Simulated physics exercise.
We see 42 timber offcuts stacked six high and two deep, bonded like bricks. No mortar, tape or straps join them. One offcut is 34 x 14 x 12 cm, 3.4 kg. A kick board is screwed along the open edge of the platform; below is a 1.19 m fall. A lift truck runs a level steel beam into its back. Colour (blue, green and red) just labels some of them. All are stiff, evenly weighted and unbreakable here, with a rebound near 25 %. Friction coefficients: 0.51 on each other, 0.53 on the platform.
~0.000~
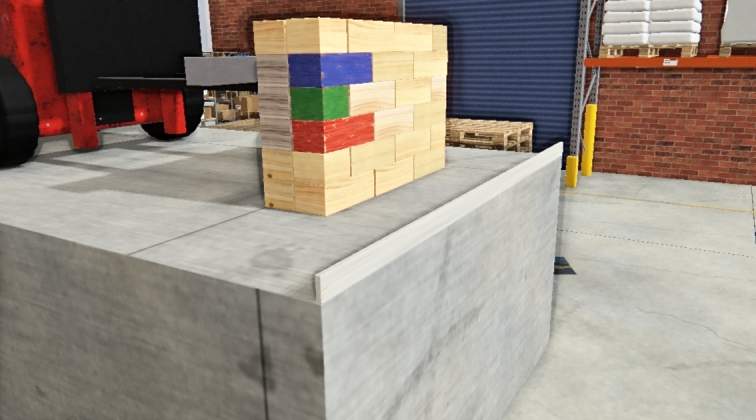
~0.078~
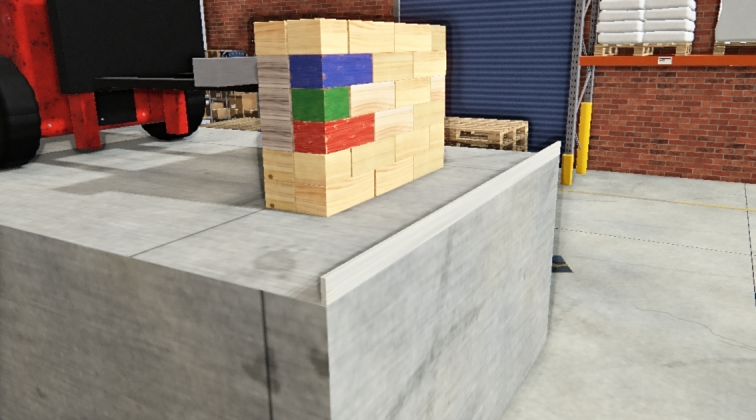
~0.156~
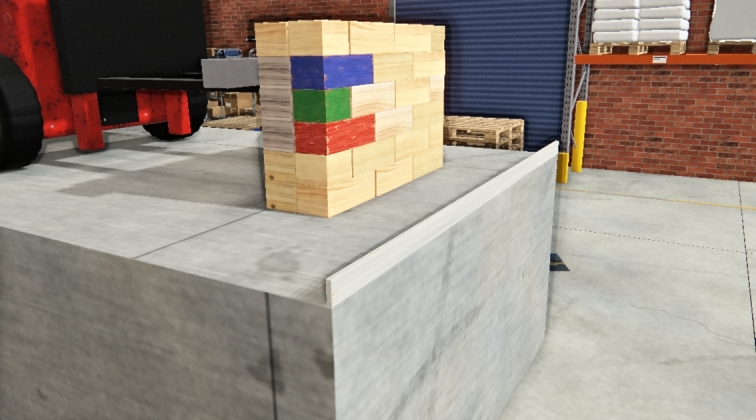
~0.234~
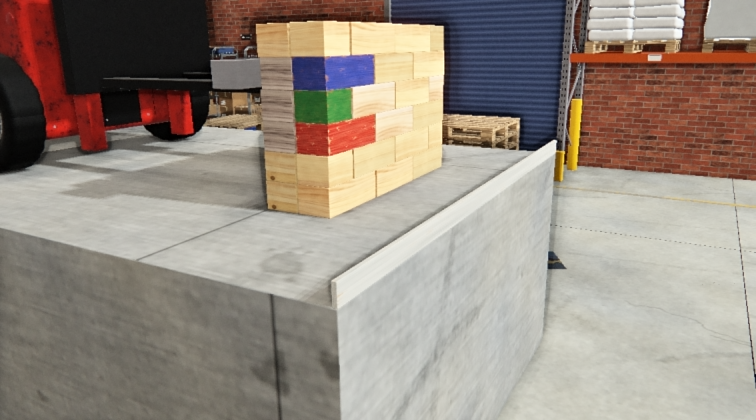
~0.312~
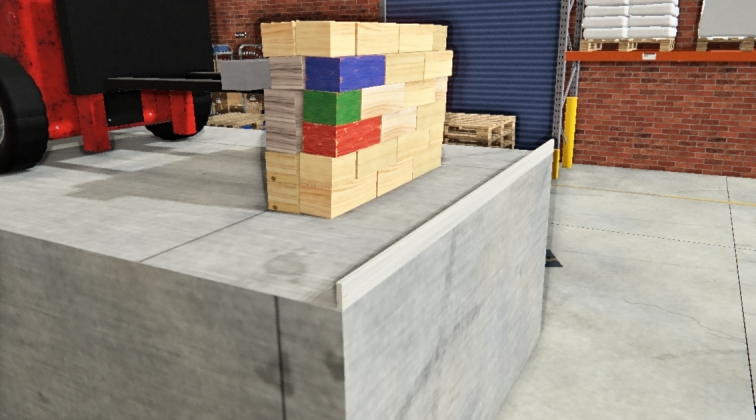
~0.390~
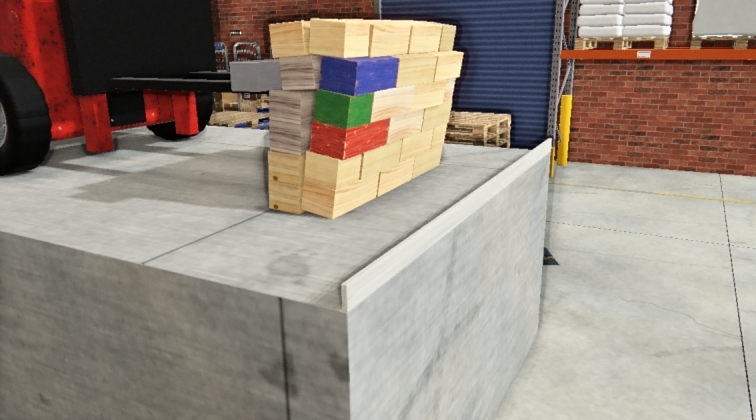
A small wall of pale wooden blocks stands on a grey concrete platform in a warehouse, seen from just above the platform's near corner. Blue, green and red blocks are stacked at its left end, with red machinery behind at left and a blue shutter beyond. As the camera drifts slightly, a grey beam closes in from behind and pushes the upper blocks forward, skewing them and opening gaps.
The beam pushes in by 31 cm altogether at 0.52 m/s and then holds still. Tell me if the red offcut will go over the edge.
It stays up there.
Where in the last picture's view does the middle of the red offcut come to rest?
At about (438, 201).
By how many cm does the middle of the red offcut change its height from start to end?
It ends some 22 cm lower.
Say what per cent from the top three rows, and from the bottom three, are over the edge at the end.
From the top 80, from the bottom 0 per cent.
After 0.52 s, none of the 42 offcuts over the edge, 36 disturbed; red offcut 21° from how it stood; blue offcut 21° from how it stood.
After 0.76 s, none of the 42 offcuts over the edge, 36 disturbed; red offcut 57° from how it stood, 9 cm lower; green offcut 56° from how it stood, 16 cm lower.
After 1.06 s, 7 of the 42 offcuts over the edge; red offcut on its side; green offcut upside down.
After 1.48 s, 17 of the 42 offcuts over the edge; red offcut on its side; blue offcut 43° from how it stood, 1.51 m lower.
In the end (1.7 s), 17 of the 42 offcuts over the edge; red offcut on its side; blue offcut 21° from how it stood, 1.59 m lower; green offcut 1.54 m lower. From the last view, middles, red offcut near (438, 201).
